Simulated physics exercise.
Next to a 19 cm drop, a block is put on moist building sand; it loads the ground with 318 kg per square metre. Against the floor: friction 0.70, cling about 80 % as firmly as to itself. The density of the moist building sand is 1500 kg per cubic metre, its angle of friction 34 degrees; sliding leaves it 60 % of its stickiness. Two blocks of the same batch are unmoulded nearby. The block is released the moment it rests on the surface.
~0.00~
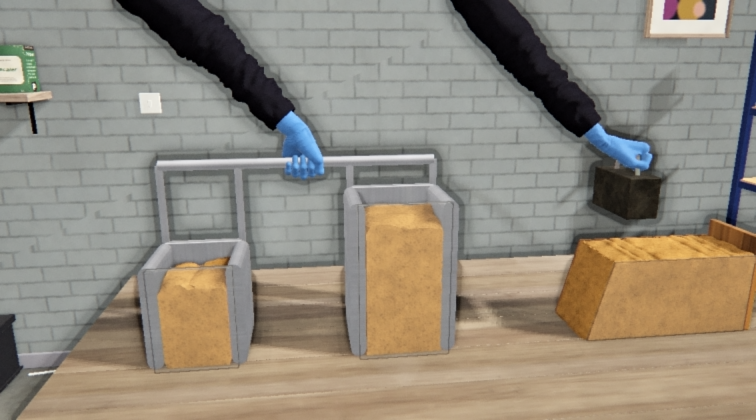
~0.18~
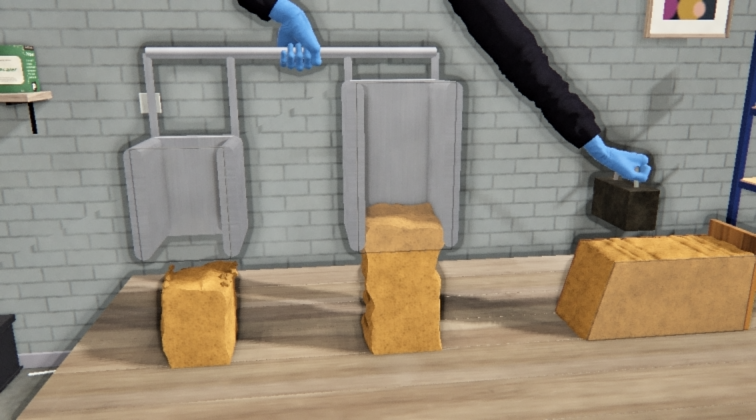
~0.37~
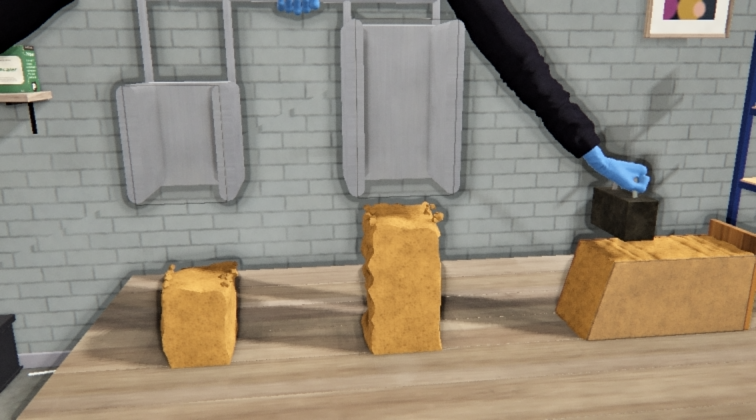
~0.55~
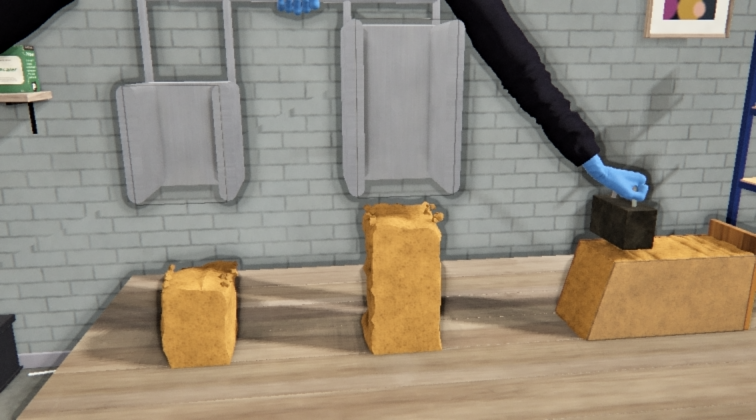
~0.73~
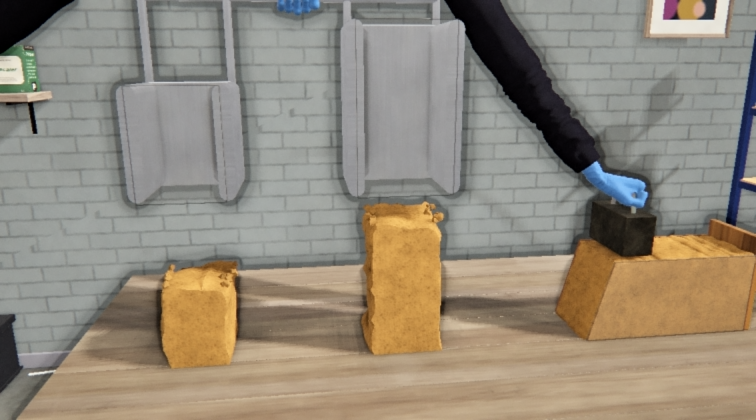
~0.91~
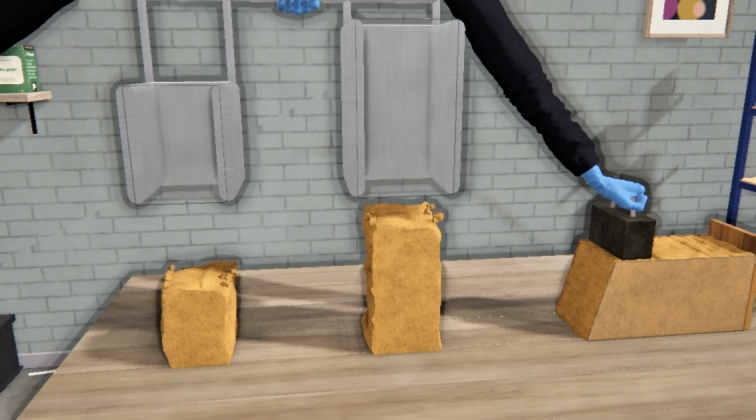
In a room with a grey brick wall, a gloved hand lifted grey moulds off two sandy blocks on a table, while another lowered a dark block onto a larger sandy mass at right.
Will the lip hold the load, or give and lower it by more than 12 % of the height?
The bank holds.
After 1.05 s, the block is down by 1 % of the bank's height and stands upright.
After 1.22 s, the block is down by 1 % of the bank's height and stands upright.
After 1.39 s, the block is down by 1 % of the bank's height and stands upright.
After 1.55 s, the block is down by 2 % of the bank's height and stands upright.
After 1.60 s, the block is down by 2 % of the bank's height and stands upright.
